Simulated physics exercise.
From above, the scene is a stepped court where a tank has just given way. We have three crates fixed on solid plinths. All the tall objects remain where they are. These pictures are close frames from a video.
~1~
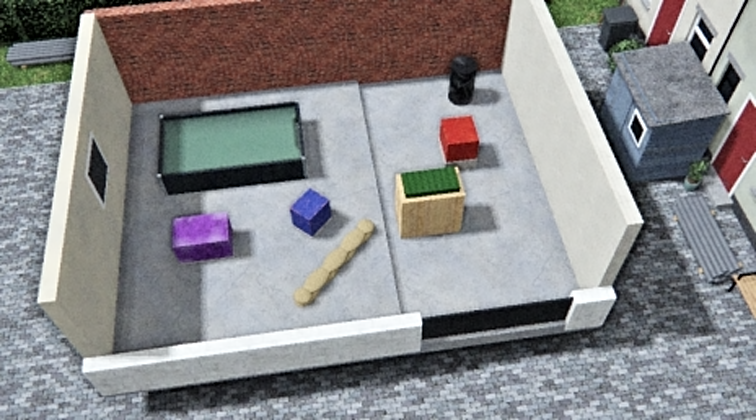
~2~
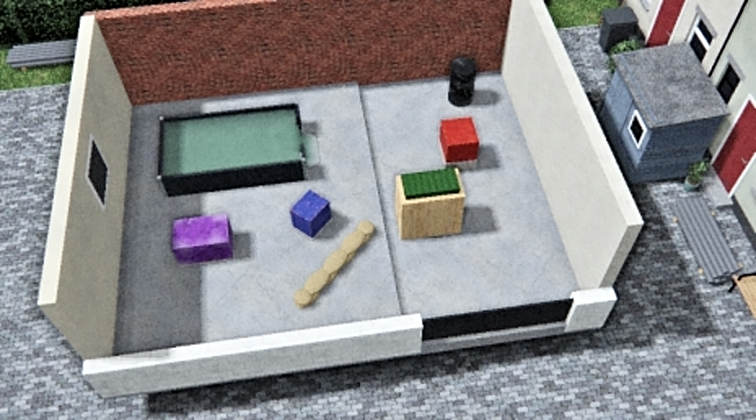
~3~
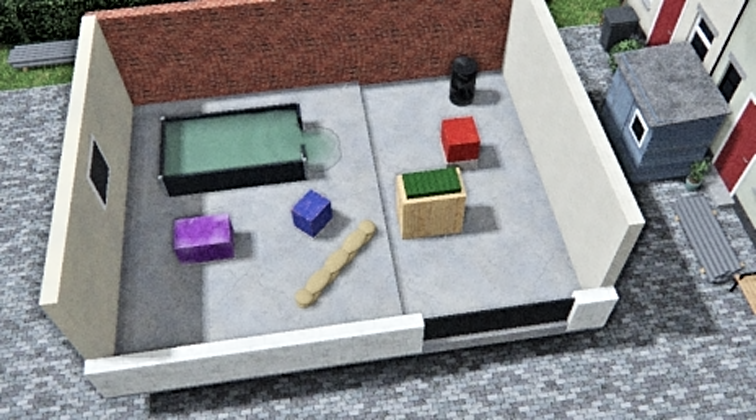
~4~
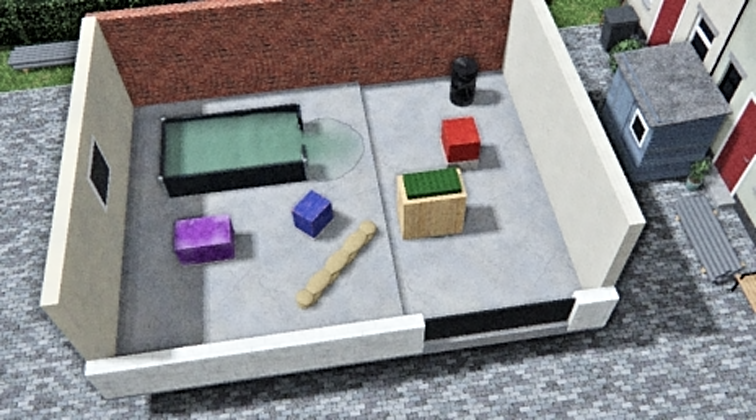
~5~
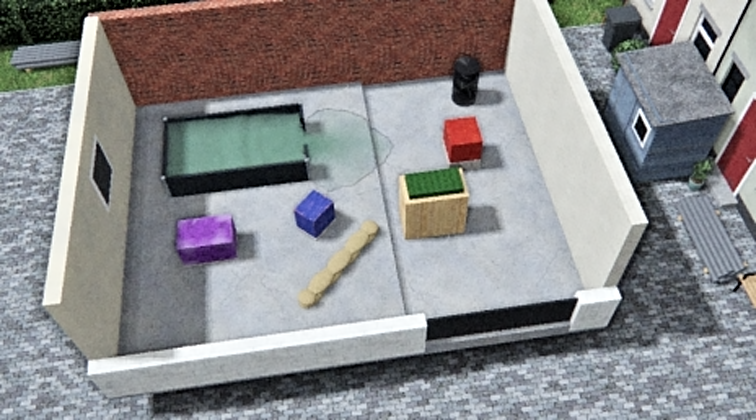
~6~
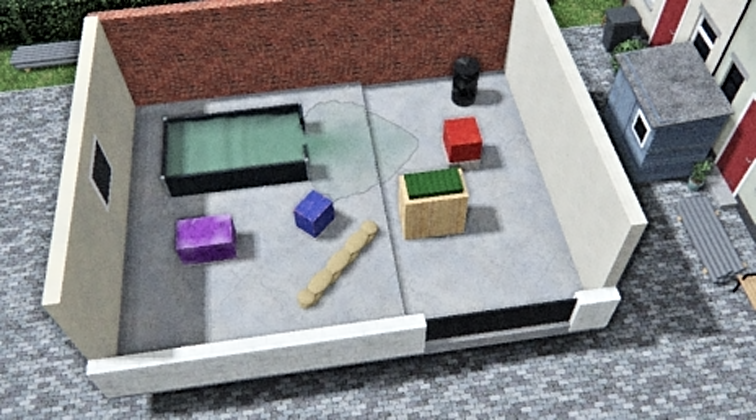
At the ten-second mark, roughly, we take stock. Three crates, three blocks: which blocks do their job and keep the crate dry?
The red crate keeps dry; the purple crate keeps dry; the blue crate keeps dry.
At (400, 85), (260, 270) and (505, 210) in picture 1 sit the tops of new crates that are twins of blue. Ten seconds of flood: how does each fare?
Crate one is touched by the flood; crate two avoids the flood; crate three is touched by the flood.
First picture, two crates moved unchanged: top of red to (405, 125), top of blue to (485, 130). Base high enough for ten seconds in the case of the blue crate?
Outcome for the blue crate: It gets reached.
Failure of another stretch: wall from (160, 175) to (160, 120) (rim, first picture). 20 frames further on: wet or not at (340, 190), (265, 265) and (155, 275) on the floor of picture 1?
First spot unwetted, second unwetted, third drenched.
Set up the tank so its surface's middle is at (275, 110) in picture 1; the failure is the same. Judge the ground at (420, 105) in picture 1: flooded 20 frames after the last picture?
By then that patch is drenched.
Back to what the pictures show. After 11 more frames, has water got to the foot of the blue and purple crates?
At the blue crate: Wet; at the purple crate: Dry.
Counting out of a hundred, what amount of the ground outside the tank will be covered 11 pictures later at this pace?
It should be close to 30 %.
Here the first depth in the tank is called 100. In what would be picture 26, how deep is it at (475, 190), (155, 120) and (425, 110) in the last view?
Some 12, 0 and 4 in a hundred.
A moment on, water covers 20 % of the floor; the red crate water round its plinth, the purple crate not reached, the blue crate not reached.
Next, water covers 30 % of the floor; the red crate water round its plinth, the purple crate not reached, the blue crate water round its plinth.
Then, water covers 35 % of the floor; the red crate water round its plinth, the purple crate not reached, the blue crate water round its plinth.
Later, water covers 45 % of the floor; the red crate water round its plinth, the purple crate not reached, the blue crate water round its plinth.
In the end, water covers 45 % of the floor; the red crate stayed above the water, the purple crate stayed above the water, the blue crate stayed above the water.
